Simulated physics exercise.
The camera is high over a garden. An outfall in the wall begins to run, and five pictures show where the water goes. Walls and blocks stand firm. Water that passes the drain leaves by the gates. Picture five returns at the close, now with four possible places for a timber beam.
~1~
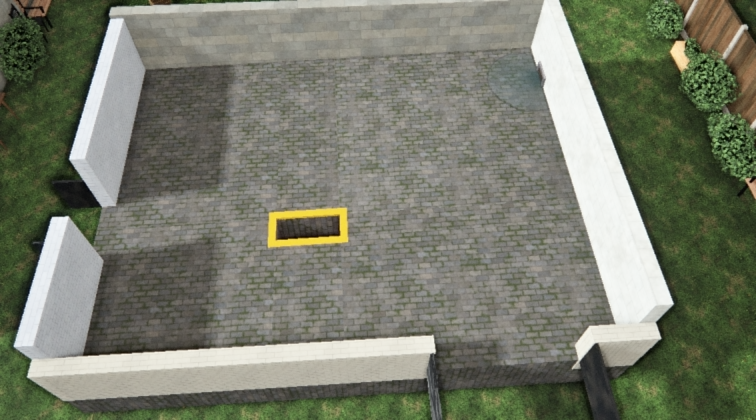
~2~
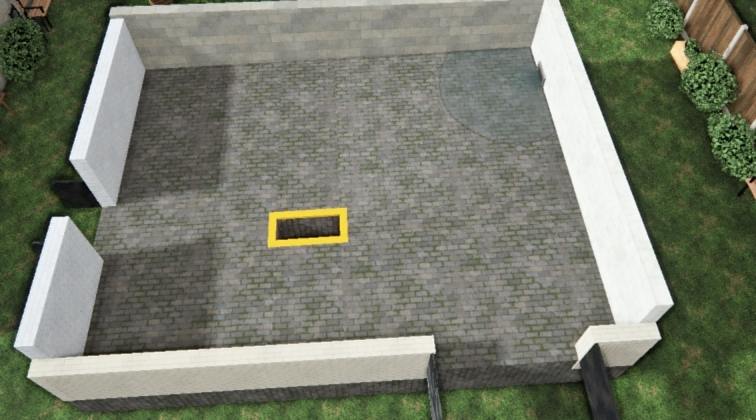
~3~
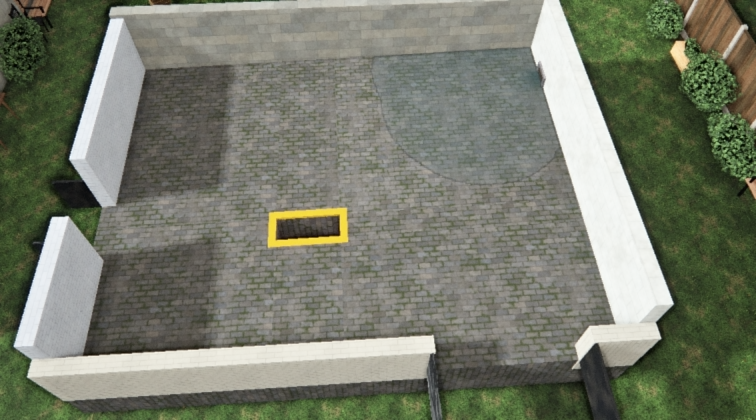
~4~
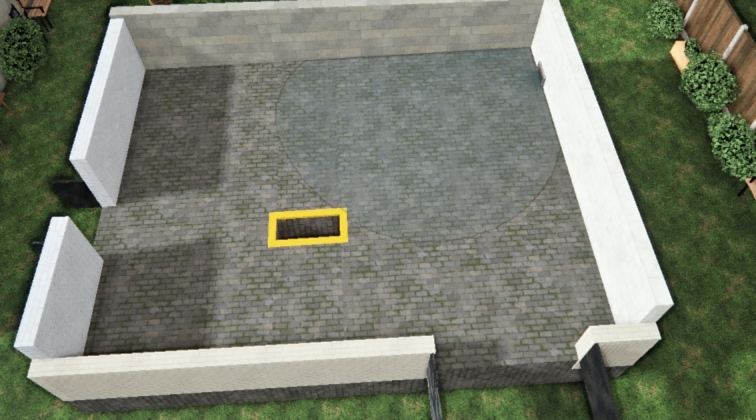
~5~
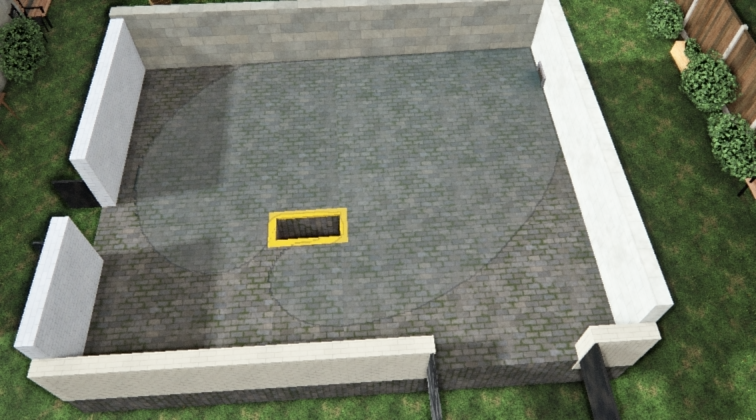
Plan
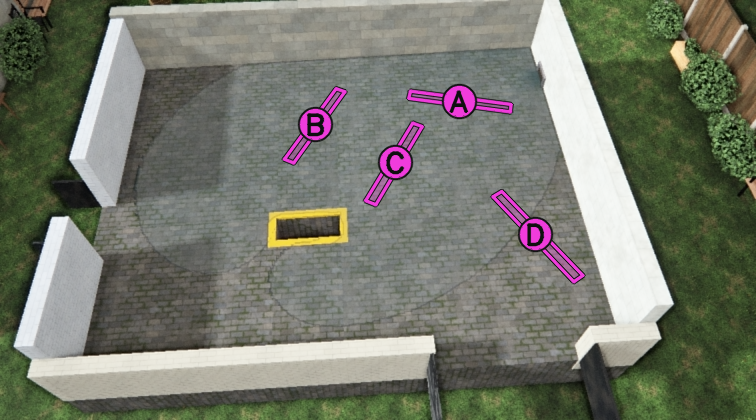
A walled, paved yard in a garden lay mostly dry as a small pool of water in the far right corner spread left and toward the front, finally reaching the yellow-edged drain pit.
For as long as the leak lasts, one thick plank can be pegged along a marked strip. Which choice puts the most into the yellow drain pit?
It is B.
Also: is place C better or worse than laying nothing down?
It is worse.
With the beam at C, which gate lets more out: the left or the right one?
The left one.
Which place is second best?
D it is.
In magenta, A from (409, 94) to (510, 108); B from (289, 161) to (340, 90); C from (370, 202) to (417, 124); D from (497, 194) to (578, 278).
Choosing A, about 8 % of the stream goes into the yellow drain pit, about 84 % out by the gates.
Choosing B, about 37 % of the stream goes into the yellow drain pit, about 57 % out by the gates.
Choosing C, about 11 % of the stream goes into the yellow drain pit, about 81 % out by the gates.
Choosing D, about 22 % of the stream goes into the yellow drain pit, about 71 % out by the gates.
